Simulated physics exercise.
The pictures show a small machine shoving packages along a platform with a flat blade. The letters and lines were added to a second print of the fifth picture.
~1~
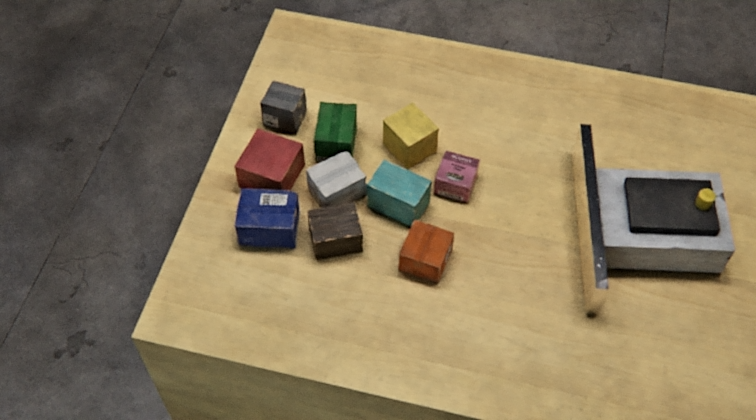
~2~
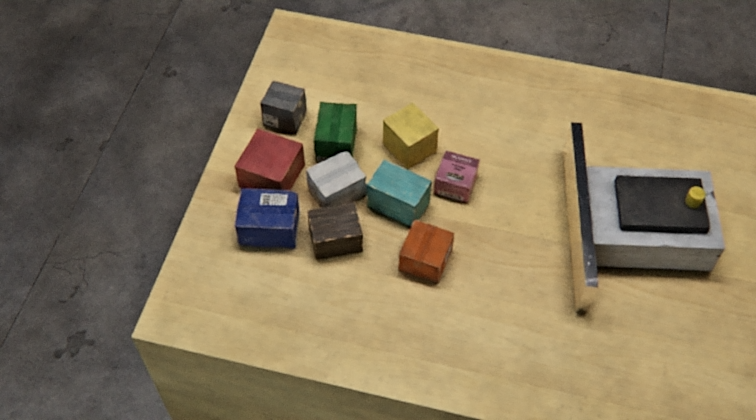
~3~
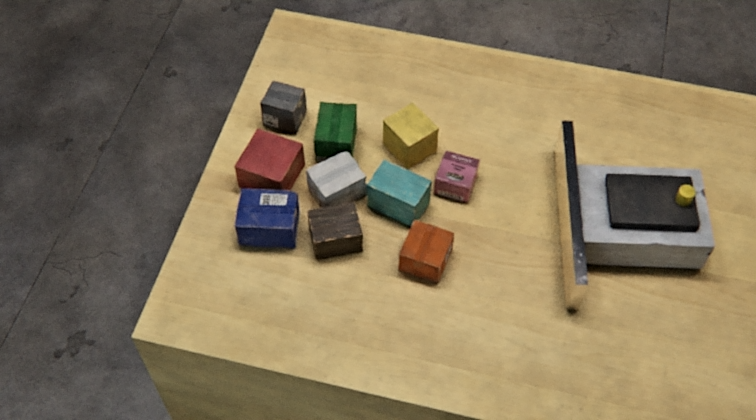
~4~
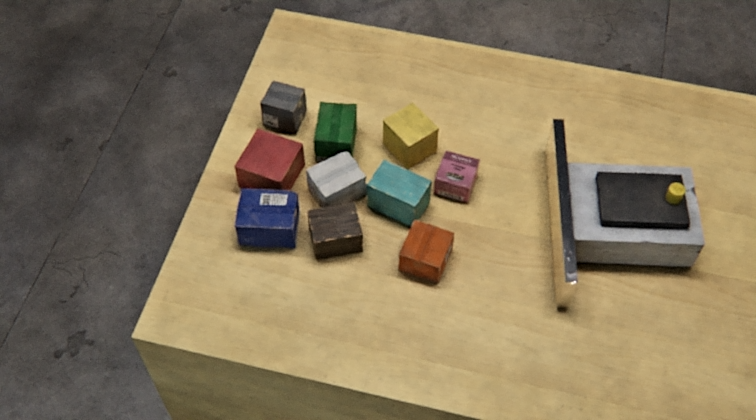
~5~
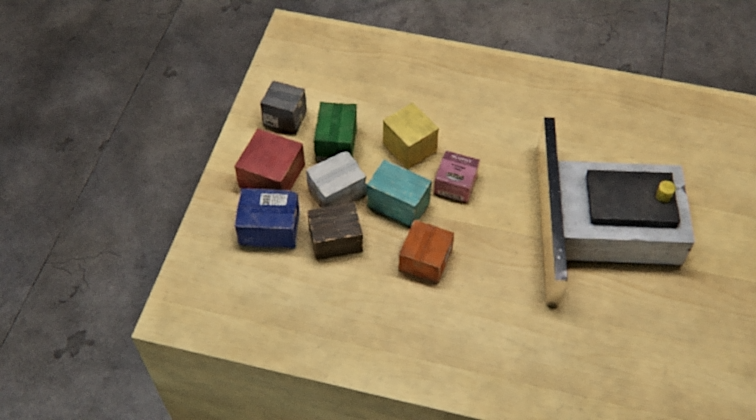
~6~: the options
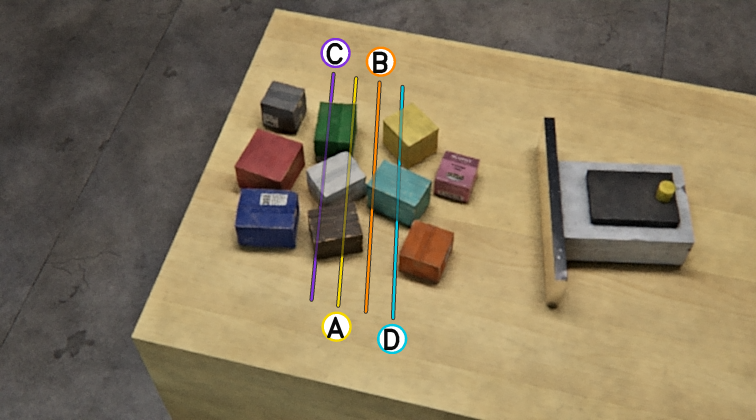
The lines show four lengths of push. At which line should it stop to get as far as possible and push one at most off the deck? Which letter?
C is the last line within the limit.
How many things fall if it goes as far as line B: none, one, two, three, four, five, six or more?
In all, none.
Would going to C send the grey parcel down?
By then, no.
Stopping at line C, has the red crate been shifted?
By then, yes.
On the marked copy, A at (348, 182); B at (373, 187); C at (323, 177); D at (398, 192).
Taking C. A third of the way, robot (540, 180); pink box (443, 176); grey parcel (284, 108).
Two thirds of the way, robot (455, 163); red crate (252, 158); blue parcel (254, 221).
When it is over, robot (394, 151); red crate (220, 142); grey parcel (243, 95); none fallen.
As for the rest, A is within the limit but short; B is within the limit but short; D is within the limit but short.
